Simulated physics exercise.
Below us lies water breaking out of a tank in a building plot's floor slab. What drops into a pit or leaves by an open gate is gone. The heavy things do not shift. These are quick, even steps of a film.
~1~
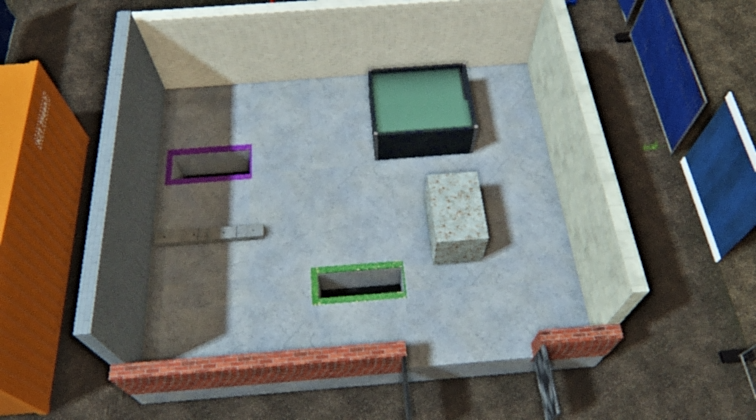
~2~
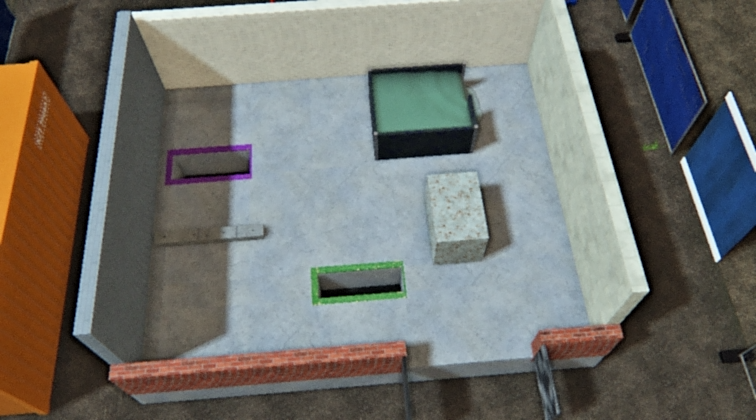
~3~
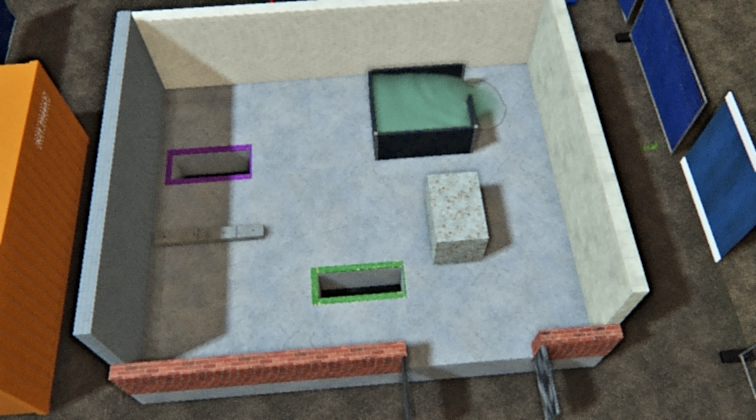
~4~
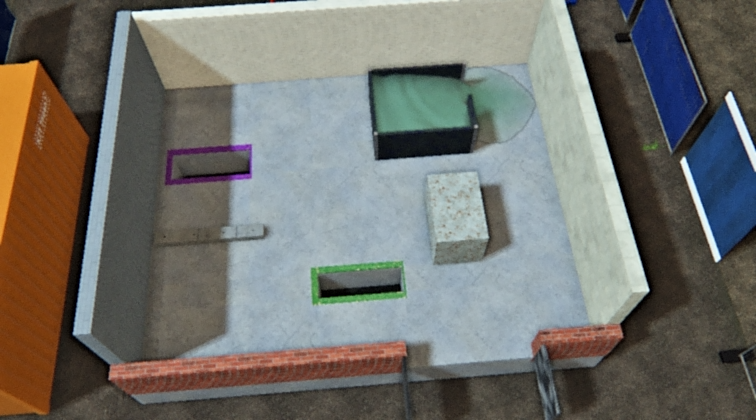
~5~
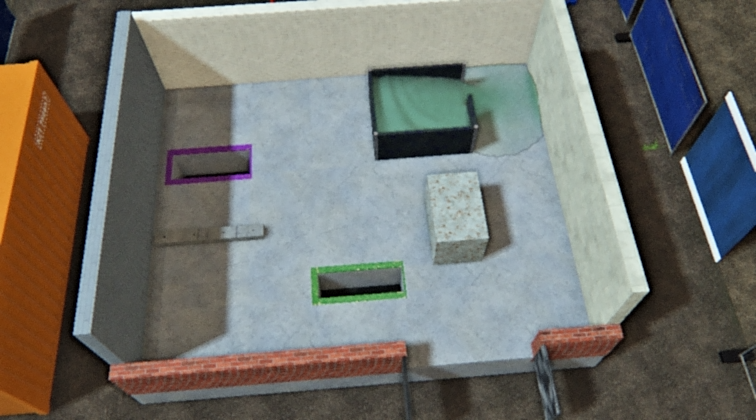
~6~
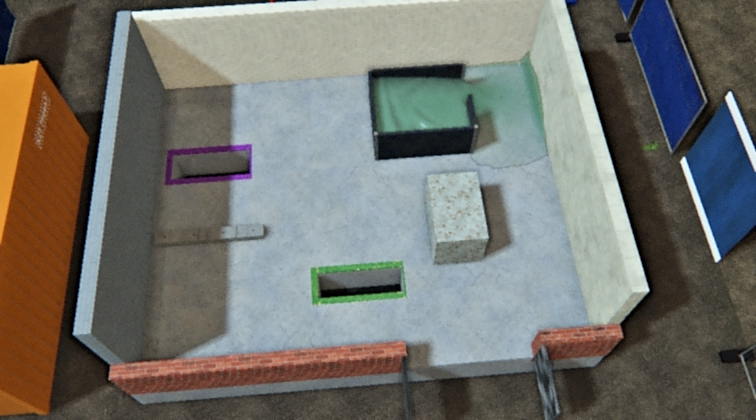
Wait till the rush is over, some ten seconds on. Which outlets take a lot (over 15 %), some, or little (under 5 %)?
In the end: The gate takes above 15 %; the purple pit takes between 5 and 15 %; the green pit takes not even 5 %.
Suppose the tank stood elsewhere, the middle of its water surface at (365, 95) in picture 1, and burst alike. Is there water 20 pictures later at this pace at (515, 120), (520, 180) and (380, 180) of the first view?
One after the other: Flooded, covered, free of water.
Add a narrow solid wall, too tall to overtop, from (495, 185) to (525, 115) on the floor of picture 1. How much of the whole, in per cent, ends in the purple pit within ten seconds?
Parts in a hundred: Purple 20.
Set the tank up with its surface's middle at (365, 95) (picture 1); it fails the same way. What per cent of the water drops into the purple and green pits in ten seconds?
Roughly, in per cent: Purple 0, green 2.
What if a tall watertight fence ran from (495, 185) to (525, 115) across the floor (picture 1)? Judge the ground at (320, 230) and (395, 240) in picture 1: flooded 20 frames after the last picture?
In that order: Dry, dry.
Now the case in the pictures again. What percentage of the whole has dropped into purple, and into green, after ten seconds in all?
Near 10 and 0 in a hundred.
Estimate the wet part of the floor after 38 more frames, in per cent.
Near 50 in a hundred.
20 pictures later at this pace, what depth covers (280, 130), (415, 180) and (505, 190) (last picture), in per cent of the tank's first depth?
About 0, 2 and 8 per cent.
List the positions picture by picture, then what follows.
The tank at (421, 101) is whole and still, in the first picture.
Water pours out at (463, 97) and has run to a hidden place, in the second picture.
The front is at (502, 113), out from the gap at (463, 99), in the third picture.
Water pours out at (463, 99) and has run to (527, 95), in the fourth picture.
The front is at (527, 70), out from the gap at (463, 99), in the fifth picture.
The front is at (546, 151), out from the gap at (463, 99), in the sixth picture.
A moment on, water covers 10 % of the floor; the gate 0 %, the purple pit 0 %, the green pit 0 %.
Next, water covers 20 % of the floor; the gate 0 %, the purple pit 0 %, the green pit 0 %.
Then, water covers 35 % of the floor; the gate 2 %, the purple pit 0 %, the green pit 0 %.
Later, water covers 50 % of the floor; the gate 15 %, the purple pit 1 %, the green pit 0 %.
In the end, water covers 70 % of the floor; the gate 26 %, the purple pit 9 %, the green pit 1 %.
